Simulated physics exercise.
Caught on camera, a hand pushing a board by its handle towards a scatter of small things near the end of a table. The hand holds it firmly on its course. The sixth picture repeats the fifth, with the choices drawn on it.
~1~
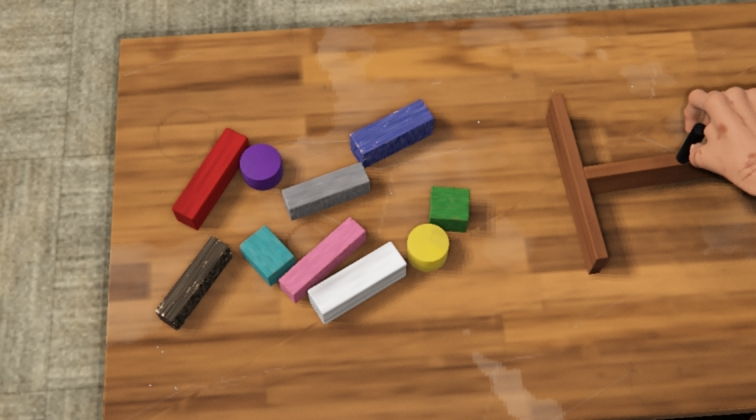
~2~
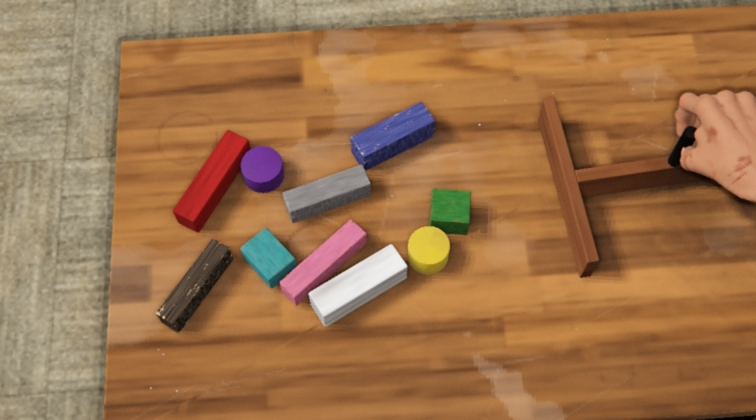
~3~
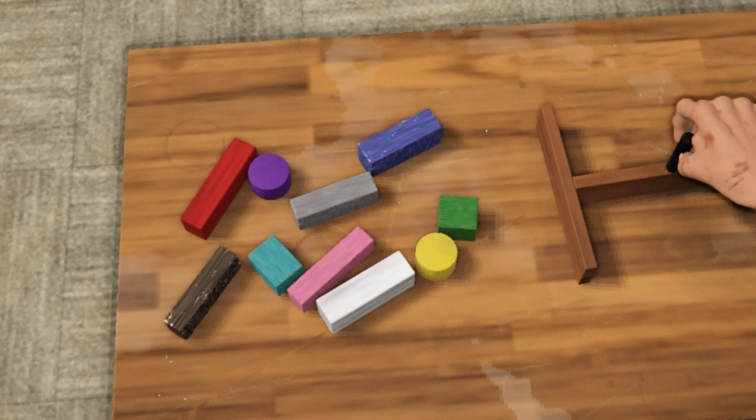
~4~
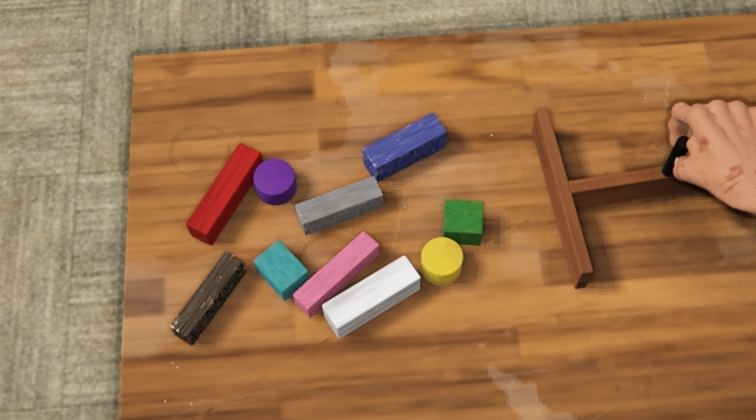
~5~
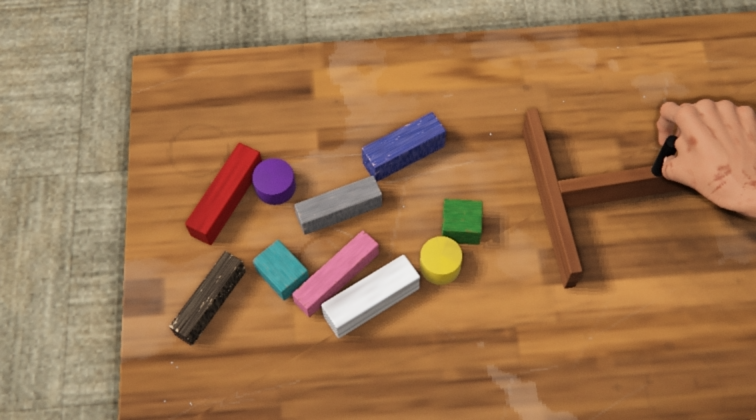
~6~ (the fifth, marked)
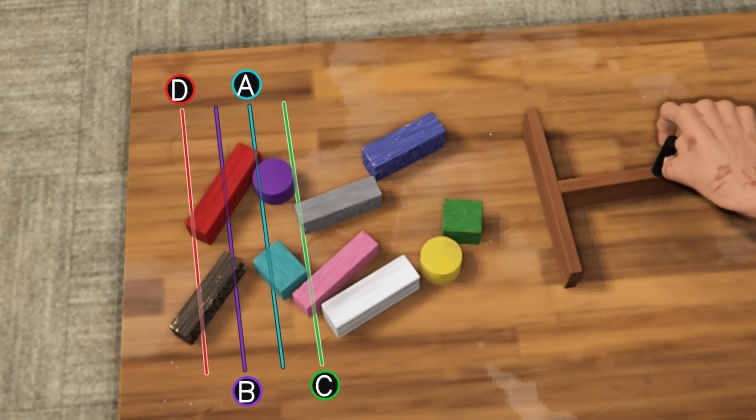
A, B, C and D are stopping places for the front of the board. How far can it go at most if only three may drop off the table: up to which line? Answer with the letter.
Line D.
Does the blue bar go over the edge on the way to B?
No.
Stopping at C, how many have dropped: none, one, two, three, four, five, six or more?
By then, none.
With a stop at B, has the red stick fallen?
No.
On the marked copy, A at (265, 228); B at (229, 231); C at (302, 226); D at (194, 234).
Taking D. A third of the way, board (425, 197); white stick (353, 304); blue bar (364, 155).
Two thirds of the way, board (295, 207); red stick (185, 189); black bar (184, 302).
When it is over, board (191, 214); red stick over the edge; black bar over the edge; two fallen.
As for the rest, A is within the limit but short; B is within the limit but short; C is within the limit but short.
